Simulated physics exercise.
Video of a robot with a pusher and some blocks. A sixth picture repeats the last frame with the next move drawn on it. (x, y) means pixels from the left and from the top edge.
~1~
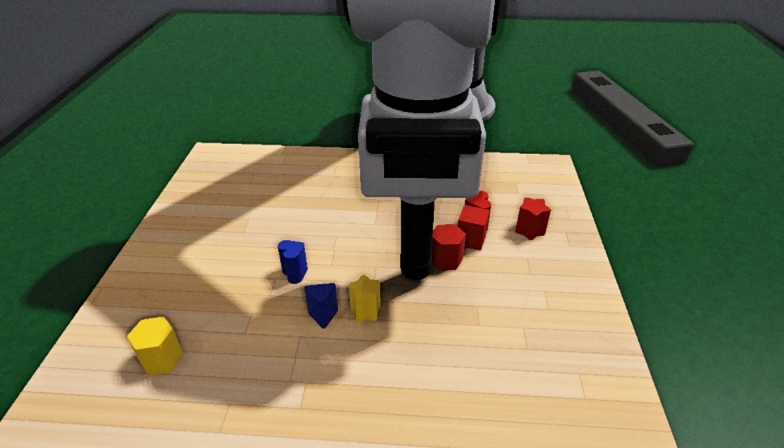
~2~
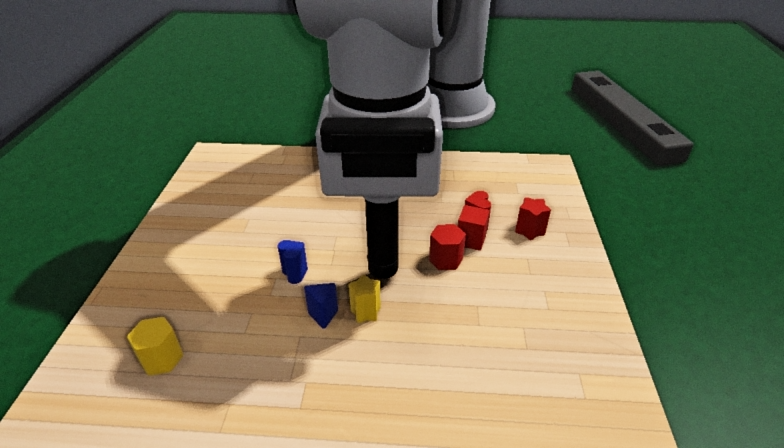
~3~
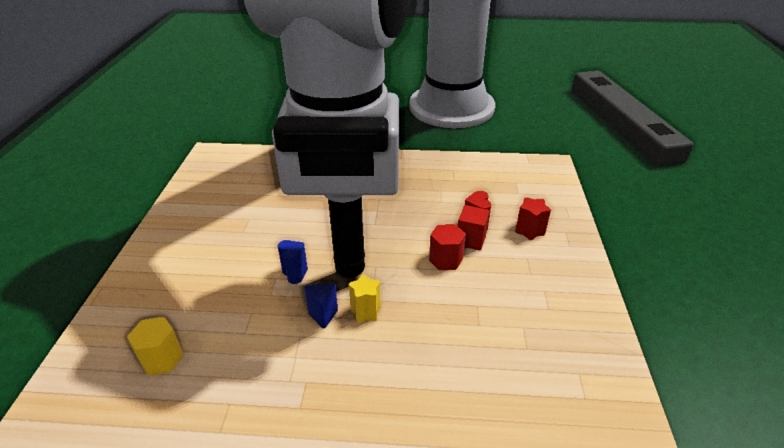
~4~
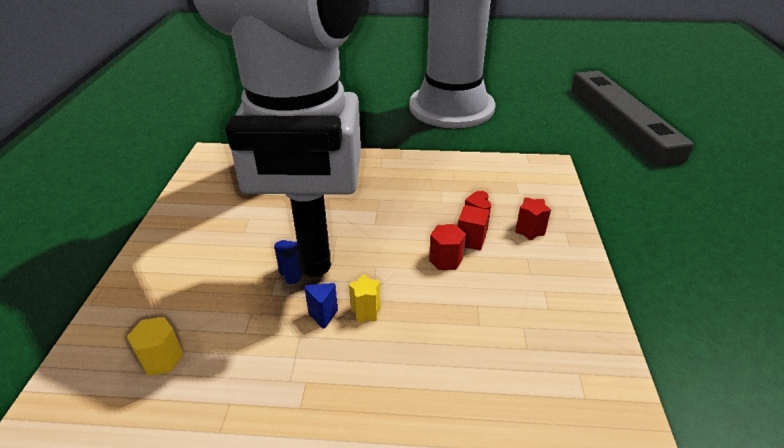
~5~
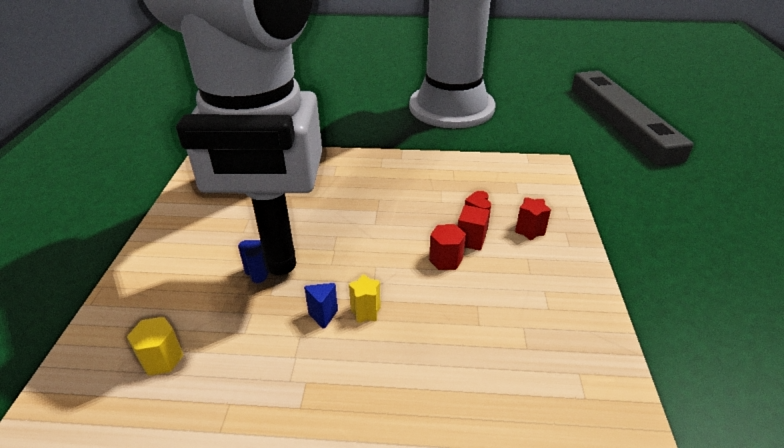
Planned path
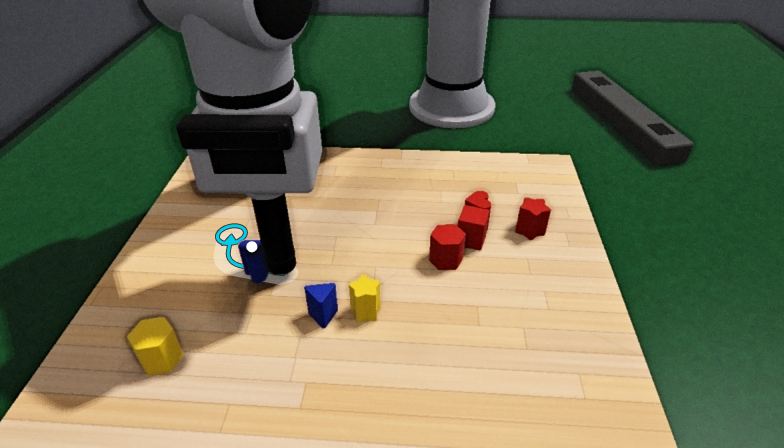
On a wooden board, a robot's black pusher moves left and pushes a blue block left.
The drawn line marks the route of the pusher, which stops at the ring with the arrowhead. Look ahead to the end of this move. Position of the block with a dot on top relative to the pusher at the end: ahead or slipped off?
The block with a dot on top slips off.
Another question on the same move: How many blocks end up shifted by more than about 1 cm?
My forecast: 1.
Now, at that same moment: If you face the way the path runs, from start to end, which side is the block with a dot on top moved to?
It slides leftward.
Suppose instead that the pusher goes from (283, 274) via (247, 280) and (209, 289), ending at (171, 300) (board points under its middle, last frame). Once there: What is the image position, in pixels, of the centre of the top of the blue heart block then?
The blue heart block ends near (198, 246).
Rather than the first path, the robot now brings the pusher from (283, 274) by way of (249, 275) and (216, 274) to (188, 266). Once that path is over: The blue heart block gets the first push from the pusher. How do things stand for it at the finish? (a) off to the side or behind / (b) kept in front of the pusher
Correct choice: B.
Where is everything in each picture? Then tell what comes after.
In the first frame, pusher's lower end at (415, 270); blue heart block at (291, 248); blue three-sided block at (320, 290).
In the second frame, pusher at (383, 269); blocks still.
In the third frame, pusher at (350, 268); blocks still.
In the fourth frame, pusher at (316, 267); blue heart block at (287, 248).
In the fifth frame, pusher at (282, 266); blue heart block at (252, 247); blue three-sided block at (320, 290).
Drawn move, from (283, 274) via (251, 268) and (228, 256), ending at (231, 234); the dot is on the blue heart block.
The first path, step by step. One third of the way, pusher at (249, 260); blue heart block at (217, 244), turned 15° anticlockwise.
Two thirds of the way, pusher at (226, 247); blue heart block at (196, 241), turned 30° anticlockwise.
At the end, pusher at (229, 227); blue heart block at (196, 241), turned 30° anticlockwise; blue three-sided block still.
